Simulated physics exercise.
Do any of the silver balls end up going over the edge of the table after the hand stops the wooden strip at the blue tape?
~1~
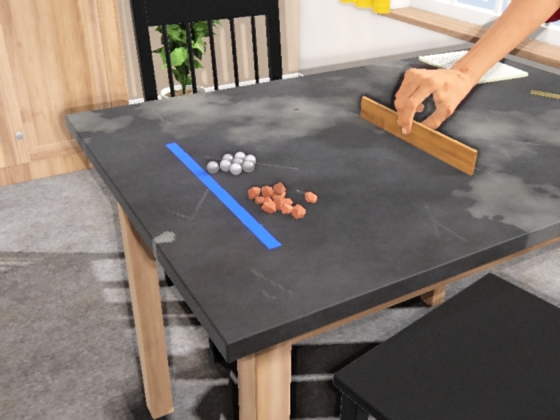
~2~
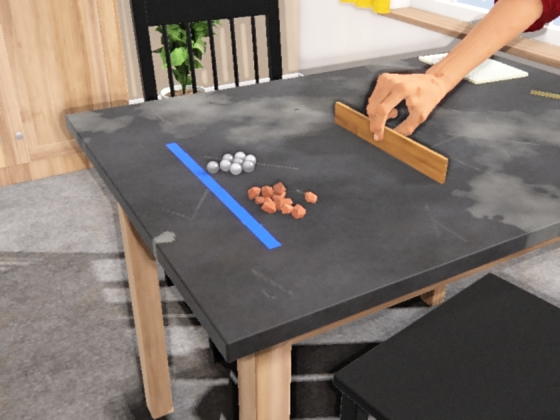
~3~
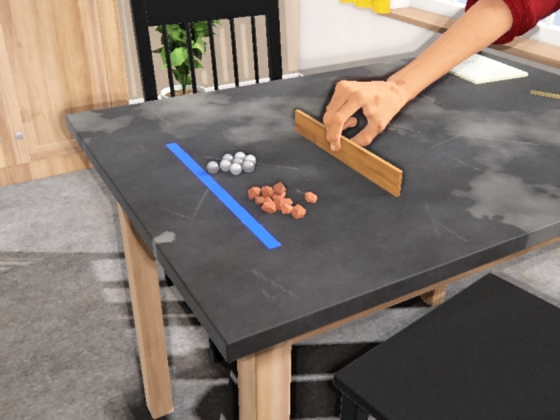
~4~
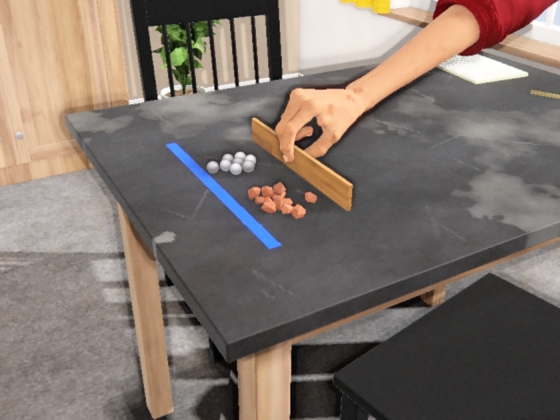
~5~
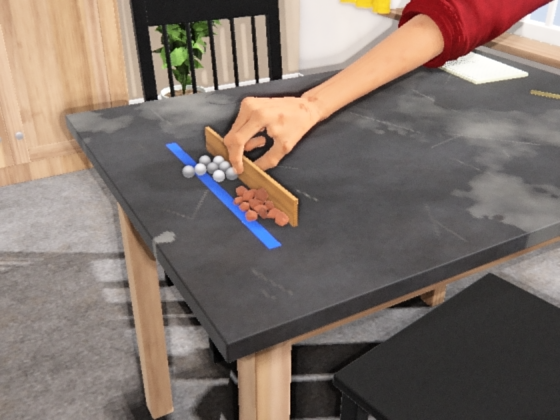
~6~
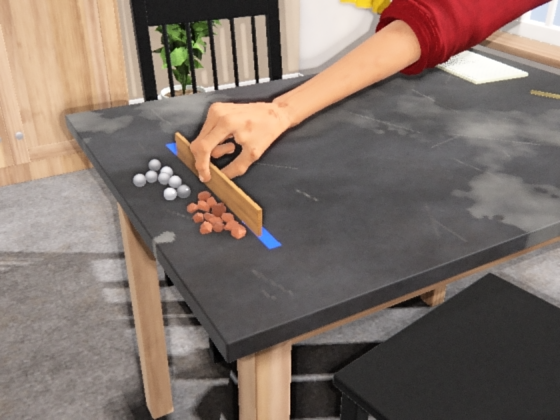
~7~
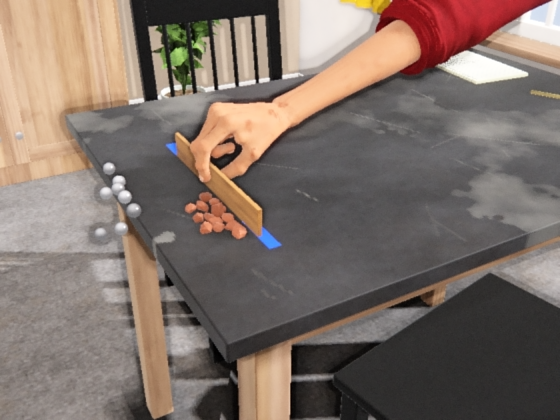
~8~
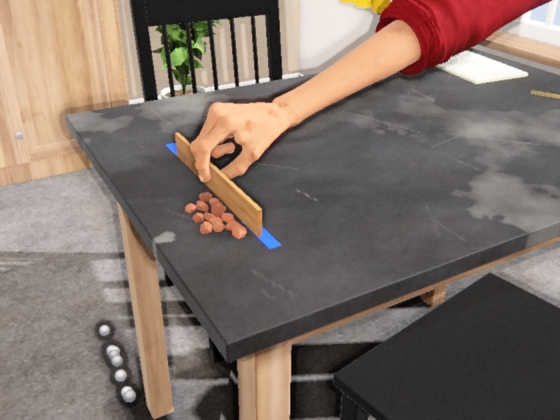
Yes, the silver balls keep rolling left after the strip stops and drop over the edge to the floor. The reddish-brown chunks stay on the table.
